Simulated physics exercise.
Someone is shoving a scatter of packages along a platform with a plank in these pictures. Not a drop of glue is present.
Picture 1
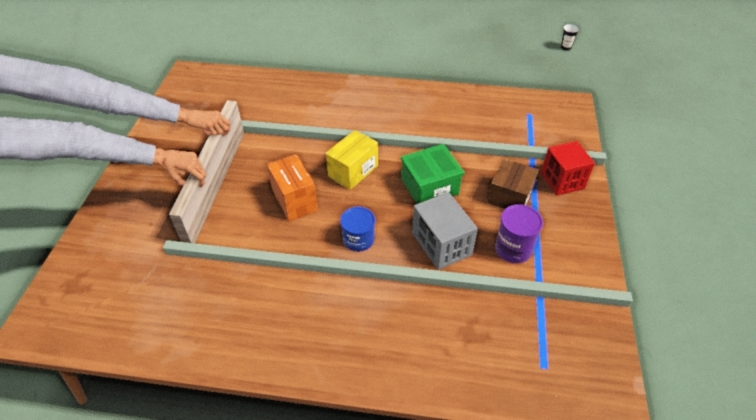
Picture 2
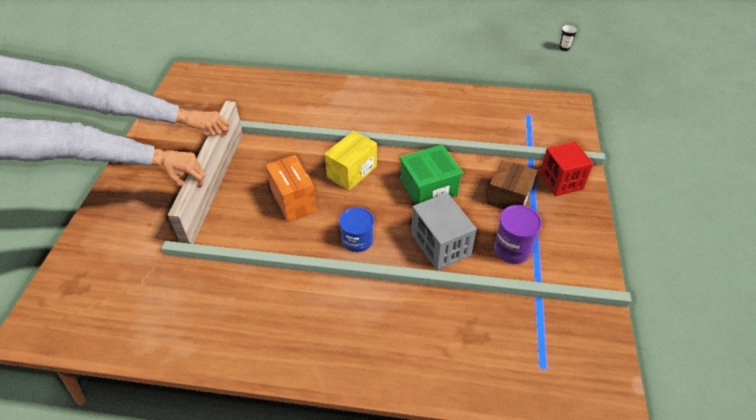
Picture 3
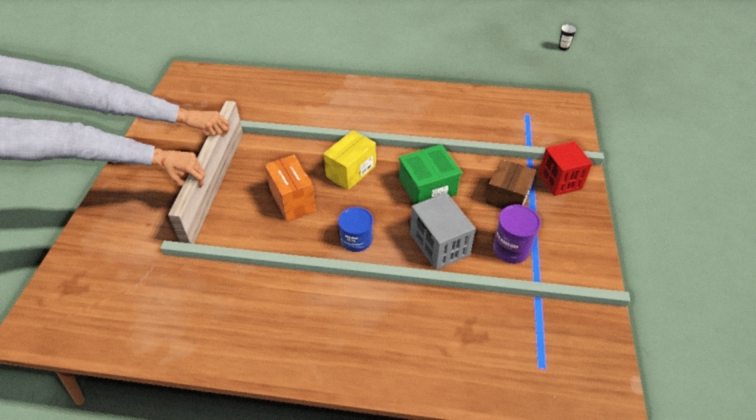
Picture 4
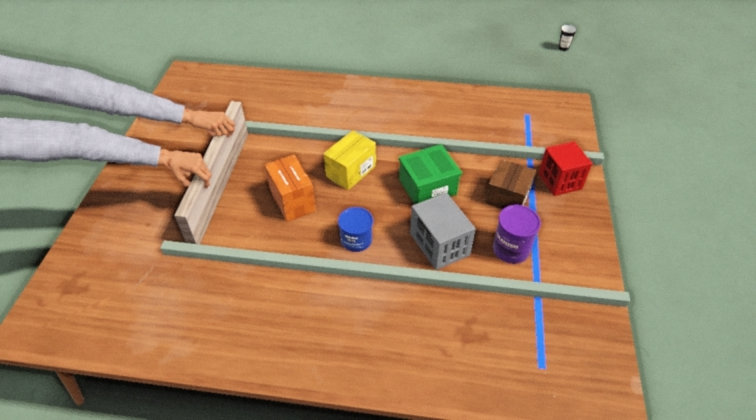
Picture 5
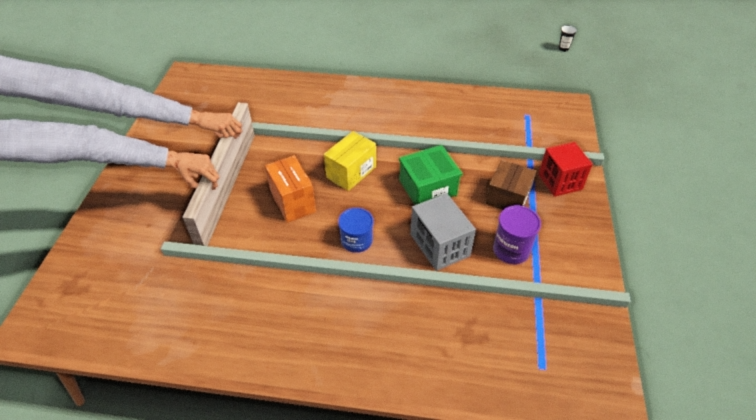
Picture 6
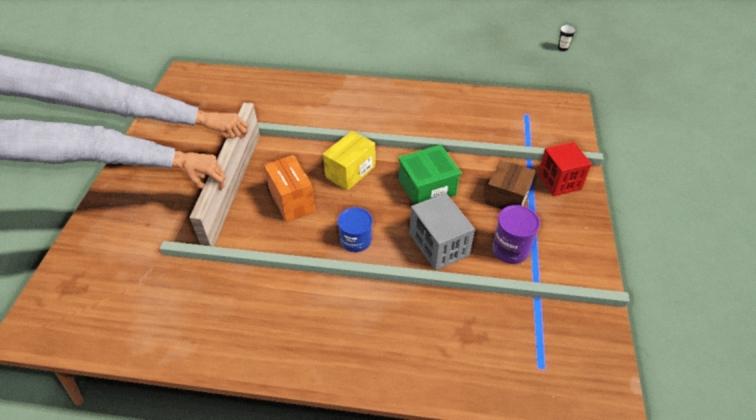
A pale plank, gripped by two hands at the left of a wooden table, rests still at first, then slides a short way right between two green rails. It draws closer to the orange box, while the scattered boxes and tubs, including the purple one by the blue line, stay practically still.
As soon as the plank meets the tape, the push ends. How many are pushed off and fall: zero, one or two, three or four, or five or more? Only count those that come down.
It is going to spill one or two of them.
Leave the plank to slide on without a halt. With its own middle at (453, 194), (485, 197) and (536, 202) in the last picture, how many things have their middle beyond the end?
Per position: 0 / 0 / 2.
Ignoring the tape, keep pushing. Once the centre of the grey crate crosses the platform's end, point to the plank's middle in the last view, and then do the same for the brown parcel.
The middle is at (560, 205) when it's the grey crate, and at (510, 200) when it's the brown parcel.
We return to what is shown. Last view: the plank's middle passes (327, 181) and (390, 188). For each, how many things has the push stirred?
The first count is 3, and then it's 5.
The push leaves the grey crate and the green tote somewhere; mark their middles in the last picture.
Looks like one lands around (597, 259), and the other around (593, 203).
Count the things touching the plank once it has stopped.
Counting them up gives 3.
A little later, none off yet; red crate at rest near (564, 169); purple pail at rest near (515, 235); brown parcel at rest near (510, 187).
Next, none off yet; red crate at rest near (564, 169); purple pail at rest near (515, 235); brown parcel moving near (514, 187).
Later still, none off yet; red crate shifted about its own width near (583, 166); purple pail shifted about its own width near (571, 246); brown parcel shifted well along near (576, 197).
When it is over, the number that fall off is one or two; down, brown parcel and purple pail.
